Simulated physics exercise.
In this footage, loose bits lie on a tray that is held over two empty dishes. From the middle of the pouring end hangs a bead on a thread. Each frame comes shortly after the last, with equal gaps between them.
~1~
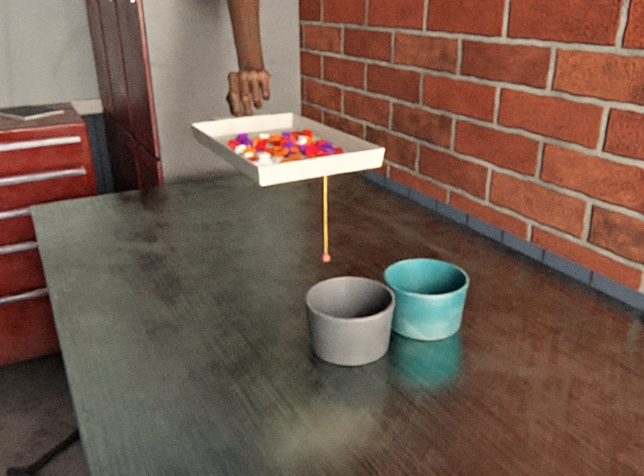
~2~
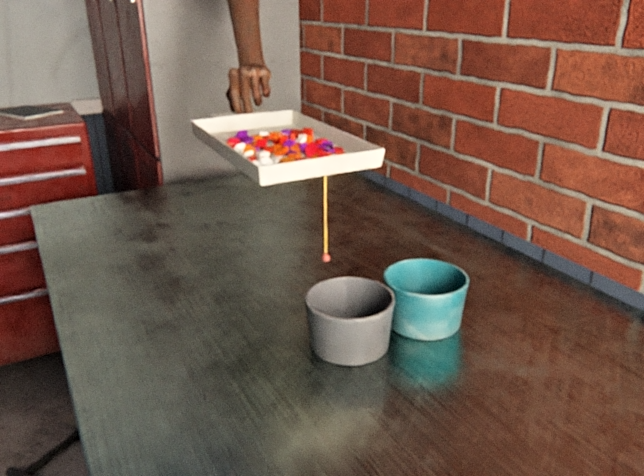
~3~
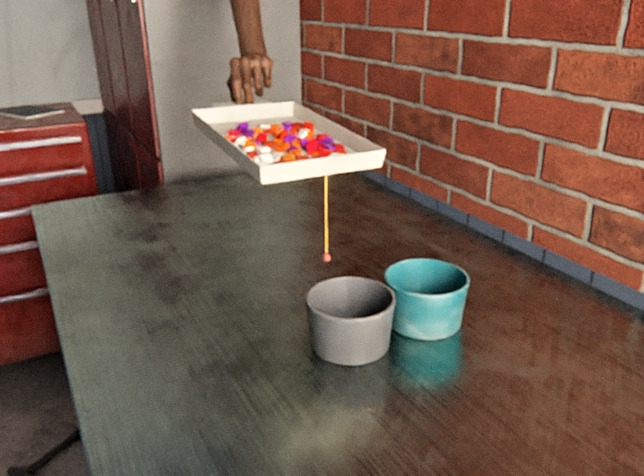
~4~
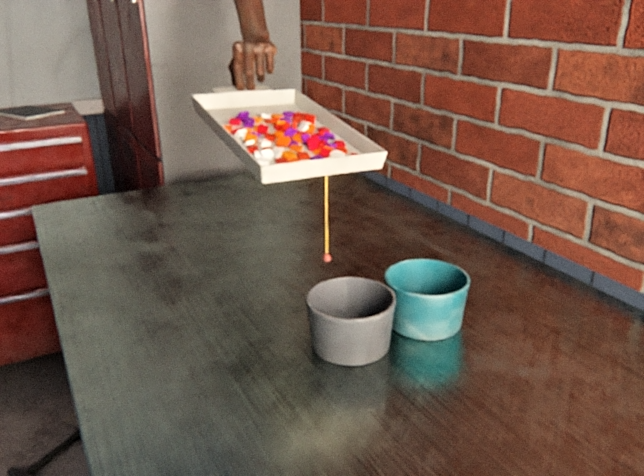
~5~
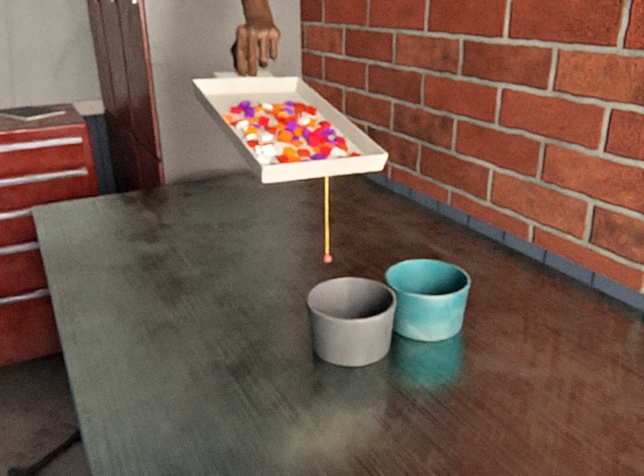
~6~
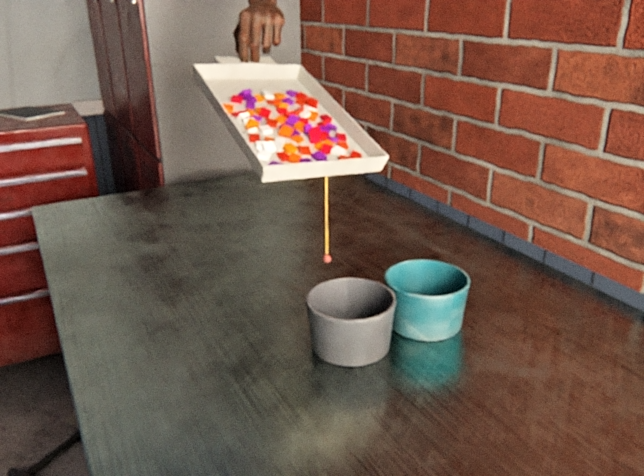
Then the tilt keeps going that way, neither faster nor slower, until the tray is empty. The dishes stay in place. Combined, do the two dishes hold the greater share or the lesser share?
The greater share.
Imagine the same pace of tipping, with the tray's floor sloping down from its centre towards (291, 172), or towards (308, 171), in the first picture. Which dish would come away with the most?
The left-side dish first and the left-side dish second.
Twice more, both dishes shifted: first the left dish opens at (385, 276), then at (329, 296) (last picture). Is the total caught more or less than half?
At place one the bulk; at place two the bulk.
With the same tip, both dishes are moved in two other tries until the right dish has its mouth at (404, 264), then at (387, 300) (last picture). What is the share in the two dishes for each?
In order, 80 % and 20 %.
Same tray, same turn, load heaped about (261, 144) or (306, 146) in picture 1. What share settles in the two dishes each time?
Around 60 percent the first time and around 60 percent the second time.
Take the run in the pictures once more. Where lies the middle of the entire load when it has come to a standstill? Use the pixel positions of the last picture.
Centre at rest: Close to (388, 321).
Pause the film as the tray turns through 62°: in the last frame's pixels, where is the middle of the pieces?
Look about (338, 135) in the last picture.
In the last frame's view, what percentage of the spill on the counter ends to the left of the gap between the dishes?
That comes to about 100 per cent of the pieces.
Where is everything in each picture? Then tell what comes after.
The first frame shows corners of the pouring end at (261, 166) and (381, 148), level; middle of the load at (297, 150), mosaic tiles; left dish at (373, 336); right dish at (450, 312); bead on its thread at (326, 258).
The second frame shows corners of the pouring end at (261, 166) and (381, 149), level; middle of the load at (297, 148).
The third frame shows corners of the pouring end at (262, 165) and (382, 149), tipped barely, lowest at the right corner; middle of the load at (298, 144).
The fourth frame shows corners of the pouring end at (263, 165) and (384, 151), tipped a little, lowest at the right corner; middle of the load at (298, 138).
The fifth frame shows corners of the pouring end at (265, 165) and (385, 153), tipped a little, lowest at the right corner; middle of the load at (300, 133).
The sixth frame shows corners of the pouring end at (266, 165) and (385, 155), tipped clearly, lowest at the right corner; middle of the load at (300, 127); left dish at (374, 337); right dish at (452, 313).
Soon after the last picture, tray tipped steeply; all on the tray.
A little later, tray tipped right over; about two thirds on the tray; a small part in the left dish; a small part in the right dish; a small part outside both; a small part in the air.
Later still, tray tipped past a quarter turn; about a third in the left dish; about a third in the right dish; about a third outside both.
At rest, tray tipped past a quarter turn; about a third in the left dish; about a third in the right dish; about a third outside both.
